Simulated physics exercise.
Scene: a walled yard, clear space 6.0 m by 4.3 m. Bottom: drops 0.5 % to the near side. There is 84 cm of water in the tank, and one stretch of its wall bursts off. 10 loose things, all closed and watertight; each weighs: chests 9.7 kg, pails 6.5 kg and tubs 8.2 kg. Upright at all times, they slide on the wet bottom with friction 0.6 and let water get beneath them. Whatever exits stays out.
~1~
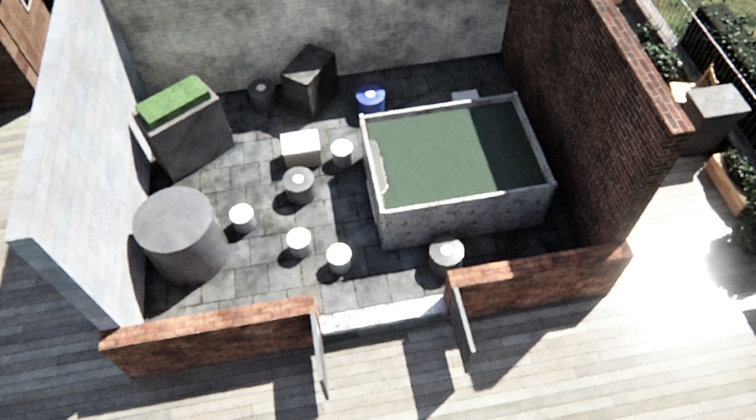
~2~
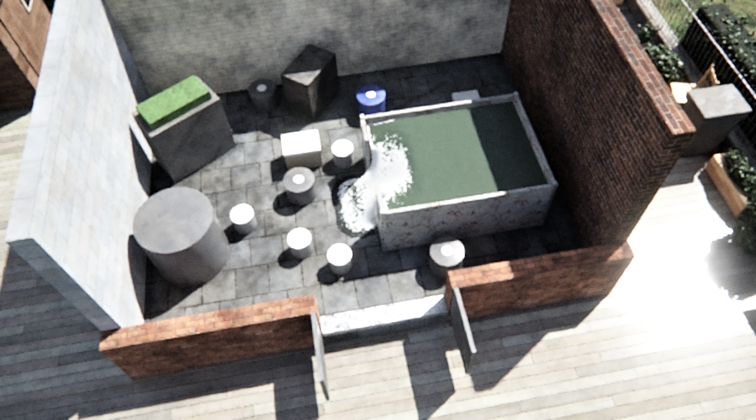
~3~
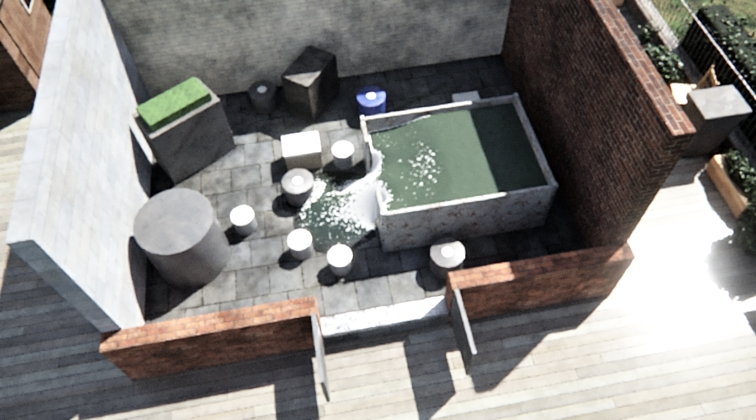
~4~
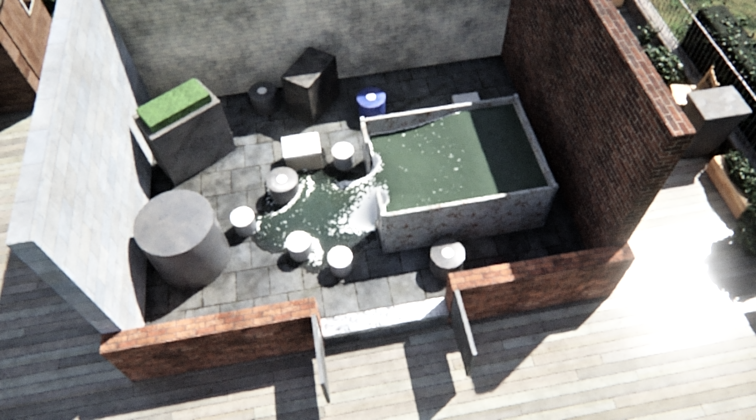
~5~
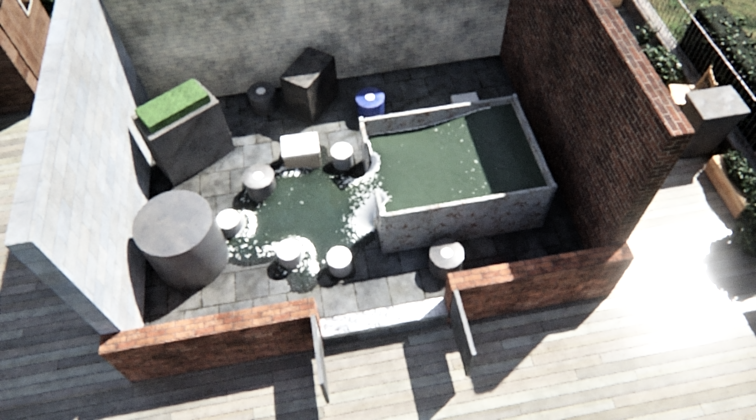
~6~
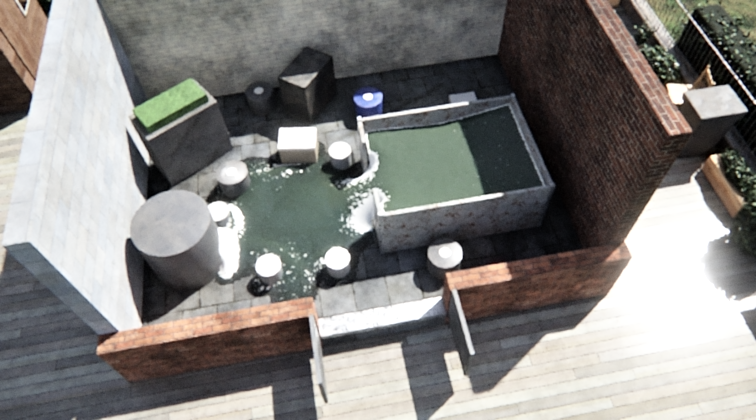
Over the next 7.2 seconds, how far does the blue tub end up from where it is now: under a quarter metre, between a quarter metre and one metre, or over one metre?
I'm guessing it covers a short distance.
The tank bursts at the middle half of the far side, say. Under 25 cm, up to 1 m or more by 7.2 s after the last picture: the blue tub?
The answer: The blue tub is taken far off.
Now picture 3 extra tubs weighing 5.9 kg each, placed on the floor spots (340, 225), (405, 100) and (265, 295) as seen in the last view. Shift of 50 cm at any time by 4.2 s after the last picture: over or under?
Order as asked - farther, not as far, farther.
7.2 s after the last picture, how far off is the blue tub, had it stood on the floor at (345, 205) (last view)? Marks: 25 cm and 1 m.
From that spot, it is pushed far off.
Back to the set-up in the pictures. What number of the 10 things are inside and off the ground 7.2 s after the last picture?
Count: 7.
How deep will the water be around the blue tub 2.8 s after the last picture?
I'd say around 0 cm.
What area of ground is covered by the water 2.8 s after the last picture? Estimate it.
About 16 m2 is covered.
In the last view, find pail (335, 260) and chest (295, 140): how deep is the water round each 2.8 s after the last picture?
I'd put it at 7 cm and 4 cm respectively.
Then, 0.9 s after the last picture the blue tub is near (368, 97), 0.0 m from its start, aground; 0 of 10 are out; 3 afloat.
Then, 2.8 s after the last picture the blue tub is near (368, 97), 0.0 m from its start, aground; 0 of 10 are out; 3 afloat.
Then, 4.8 s after the last picture the blue tub is near (374, 94), 0.1 m from its start, aground; 1 of 10 are out; 4 afloat.
Then, 7.2 s after the last picture the blue tub is near (398, 84), 0.6 m from its start, aground; 1 of 10 are out; 7 afloat.
